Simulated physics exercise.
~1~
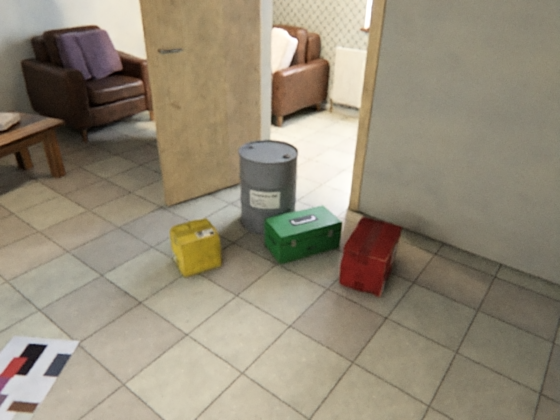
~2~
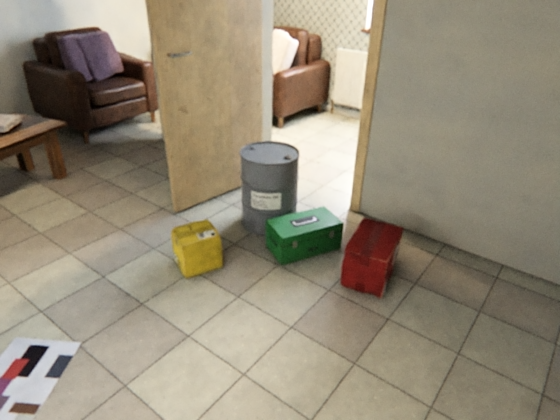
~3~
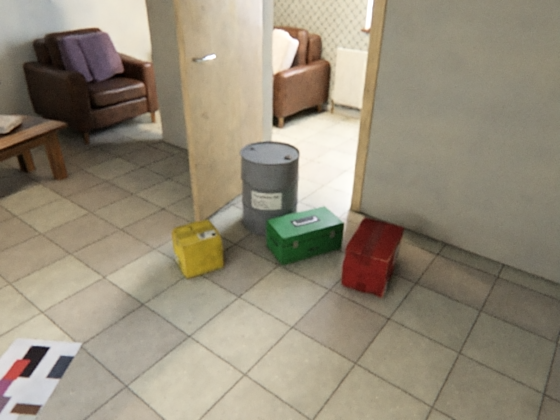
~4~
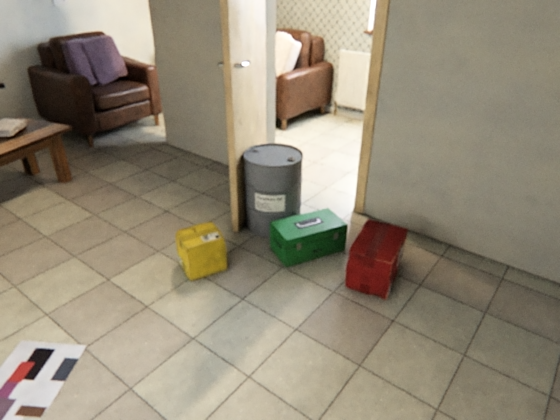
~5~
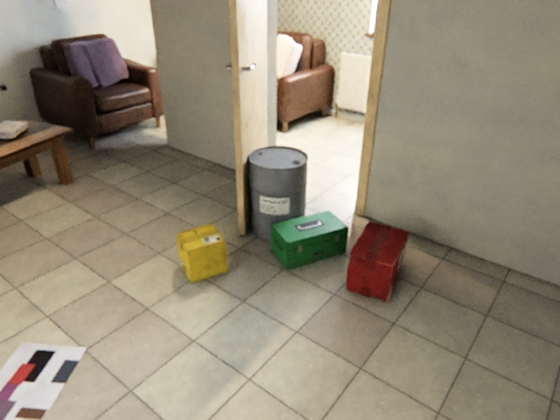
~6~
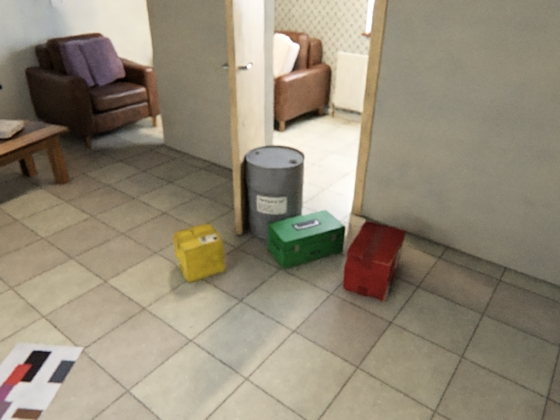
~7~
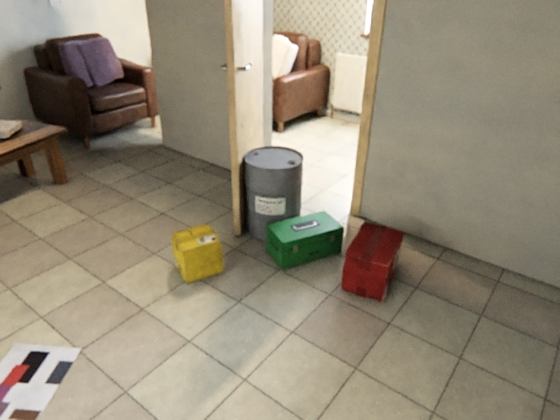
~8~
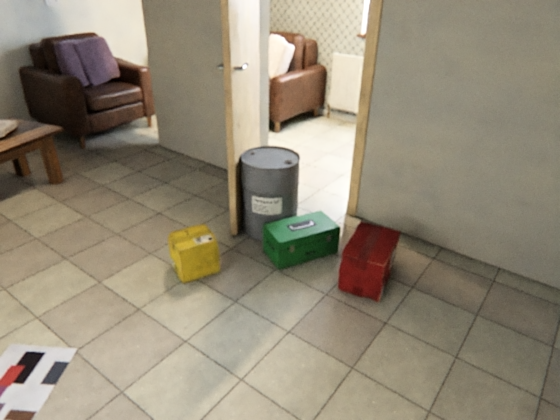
The wooden door swings partway toward closed and stops at the grey drum, still well open.
